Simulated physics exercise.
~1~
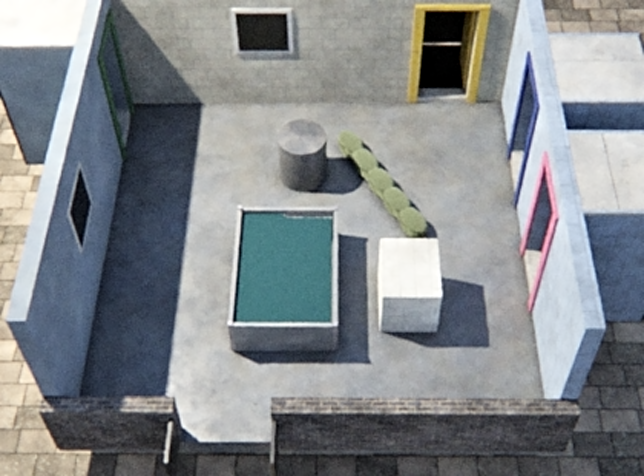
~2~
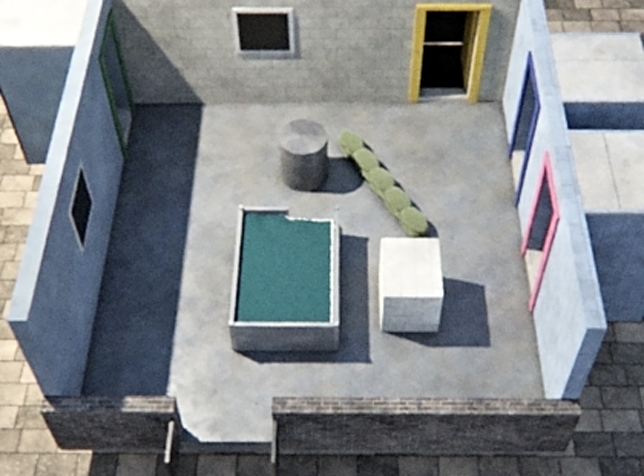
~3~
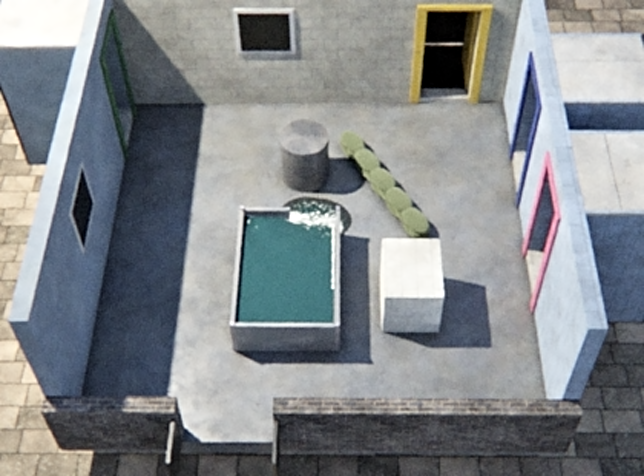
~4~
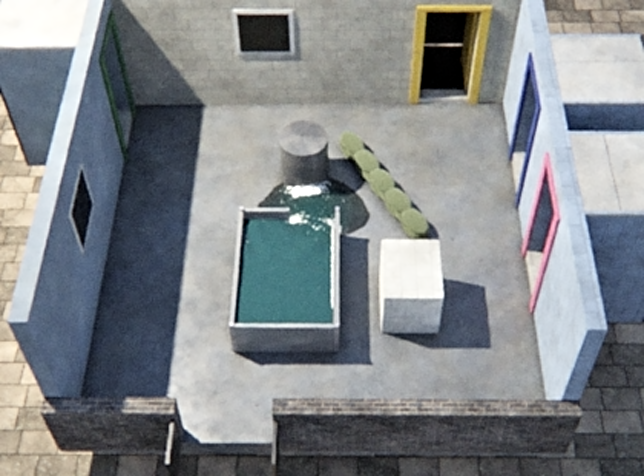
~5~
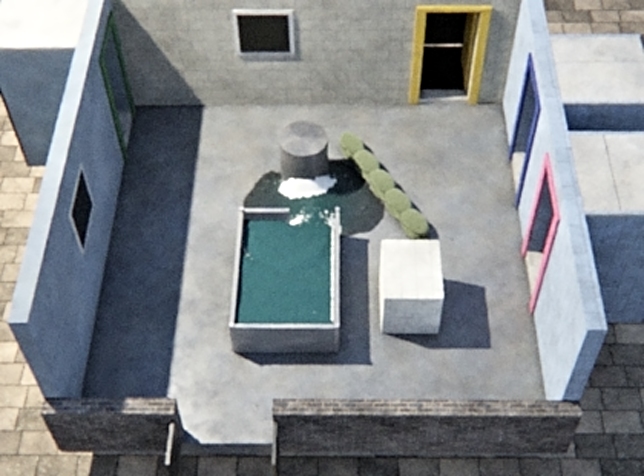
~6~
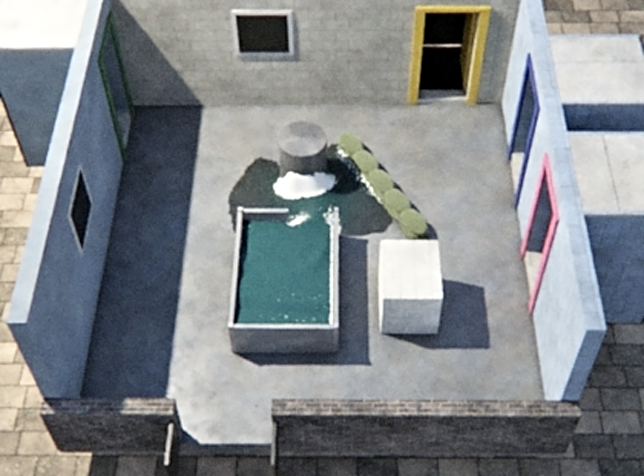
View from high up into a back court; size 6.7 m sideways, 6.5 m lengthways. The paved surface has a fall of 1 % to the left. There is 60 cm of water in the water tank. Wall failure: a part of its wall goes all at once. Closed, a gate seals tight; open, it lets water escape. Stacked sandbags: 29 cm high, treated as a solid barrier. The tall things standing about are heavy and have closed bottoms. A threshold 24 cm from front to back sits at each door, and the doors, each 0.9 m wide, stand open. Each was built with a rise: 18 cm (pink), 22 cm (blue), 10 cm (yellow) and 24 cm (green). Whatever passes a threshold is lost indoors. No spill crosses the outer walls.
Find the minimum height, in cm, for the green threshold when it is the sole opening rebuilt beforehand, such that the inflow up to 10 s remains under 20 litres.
The minimum height is about 13.5 cm.
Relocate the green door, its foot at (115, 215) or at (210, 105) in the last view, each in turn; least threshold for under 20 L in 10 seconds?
About 6.0 and 6.0 cm.
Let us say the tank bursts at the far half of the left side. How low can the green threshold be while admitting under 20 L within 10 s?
In that case you'd want it roughly 12.0 cm high.
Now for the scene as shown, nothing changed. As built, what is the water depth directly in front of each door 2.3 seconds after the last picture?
Door by door, in centimetres - pink 0, blue 0, yellow 0, green 9.
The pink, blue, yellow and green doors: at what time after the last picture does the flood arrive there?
Front arrival: Pink 3.0 seconds, blue 4.5 seconds, yellow 3.0 seconds, green 1.4 seconds.
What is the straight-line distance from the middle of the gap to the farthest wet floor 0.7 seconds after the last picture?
The front sits around 3.2 m out.
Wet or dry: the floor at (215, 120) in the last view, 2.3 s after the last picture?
At that moment it's submerged.
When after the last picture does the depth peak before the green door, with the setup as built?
It peaks at about 2.8 s.
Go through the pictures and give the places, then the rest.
The first frame shows the water tank at (286, 267) is whole and still, 60 cm deep; the green door at (118, 94) is dry.
In the second frame, the gap is on the far side, the front 0.3 m out at a hidden place; the back of the water tank holds 60 cm.
In the third frame, the gap is on the far side, the front 0.8 m out at (300, 201); the back of the water tank holds 60 cm.
In the fourth frame, water pours out on the far side and has run 1.2 m, to (329, 183); about 7 cm deep outside, 60 cm at the back.
In the fifth frame, the gap is on the far side, the front 1.6 m out at (339, 165); the back of the water tank holds 60 cm.
In the sixth frame, water pours out on the far side and has run 2.0 m, to (338, 150); about 5 cm deep outside, 57 cm at the back; 2.4 m in a straight line remain to the green door at (118, 96).
Then, 0.7 s after the last picture water covers 15 % of the floor, deepest (38 cm) near (310, 195); it has not reached the green door.
Then, 2.3 s after the last picture water covers 35 % of the floor, deepest (28 cm) near (352, 178); 9 cm at the green door, 0 litres in over its 24 cm threshold.
Then, 9.3 s after the last picture water covers 90 % of the floor, deepest (12 cm) near (88, 427); 9 cm at the green door, 0 litres in over its 24 cm threshold.
At the green door as built, the water peaked near 21 cm, 2.9 s after the last picture.
Run again over the same 10 s with other heights there, 38 litres in over 11 cm, 14 litres over 14.5 cm. The limit of 20 litres is kept from about 13.5 cm up.
